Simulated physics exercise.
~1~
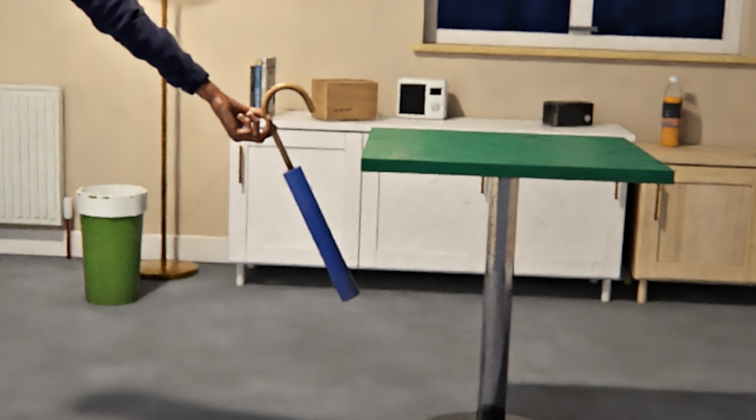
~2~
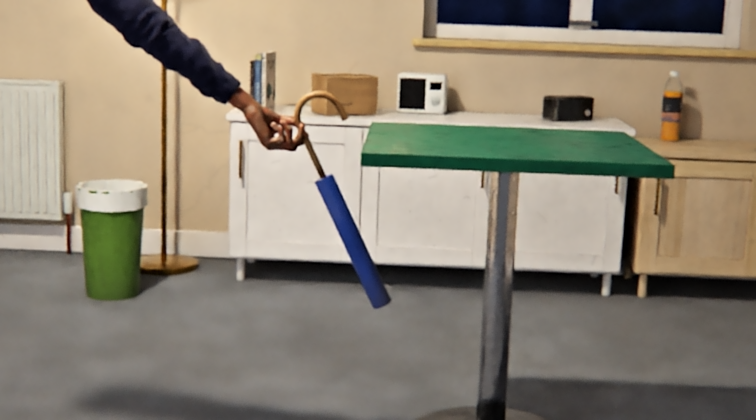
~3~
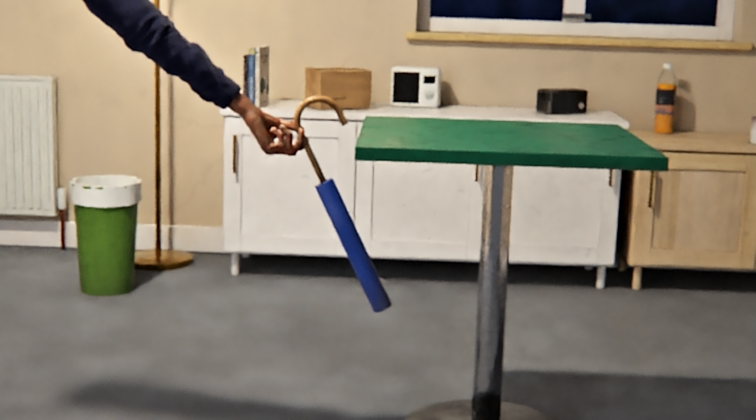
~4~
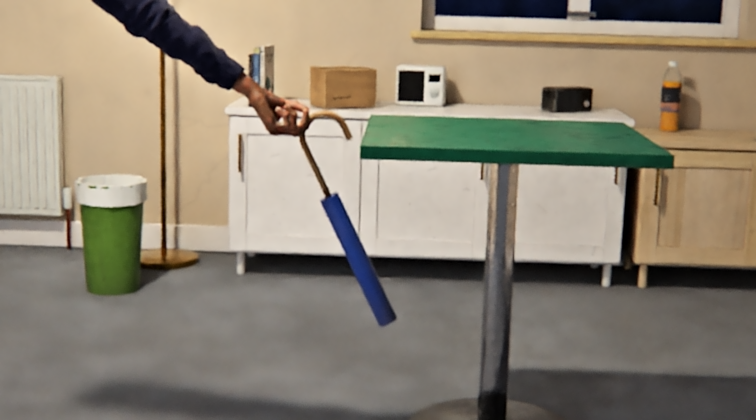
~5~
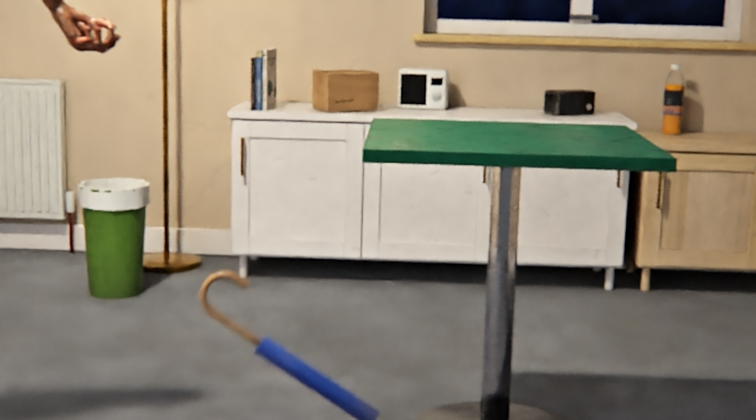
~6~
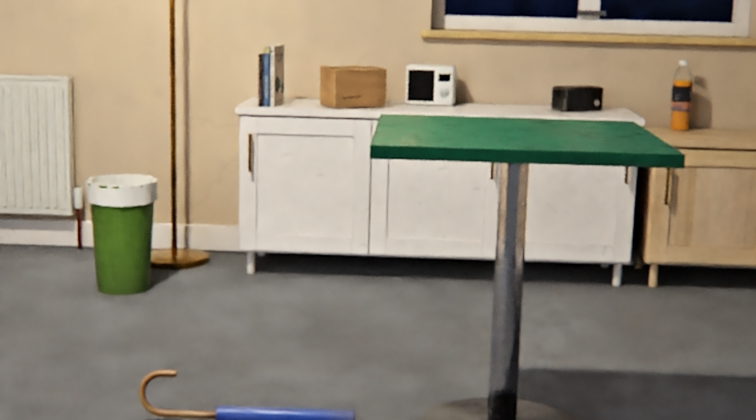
A room with a grey floor and beige walls is seen from the side by a slightly swaying camera. A green-topped table on a metal post stands right of centre, with white cabinets behind it and a green bin with a white rim at left. A hand reaching in from the upper left holds a blue umbrella by its curved brown handle and moves it right, near the table's left edge. The fingers let go and the hand draws back. The umbrella drops beside the table, tipping over, and ends lying on the floor.
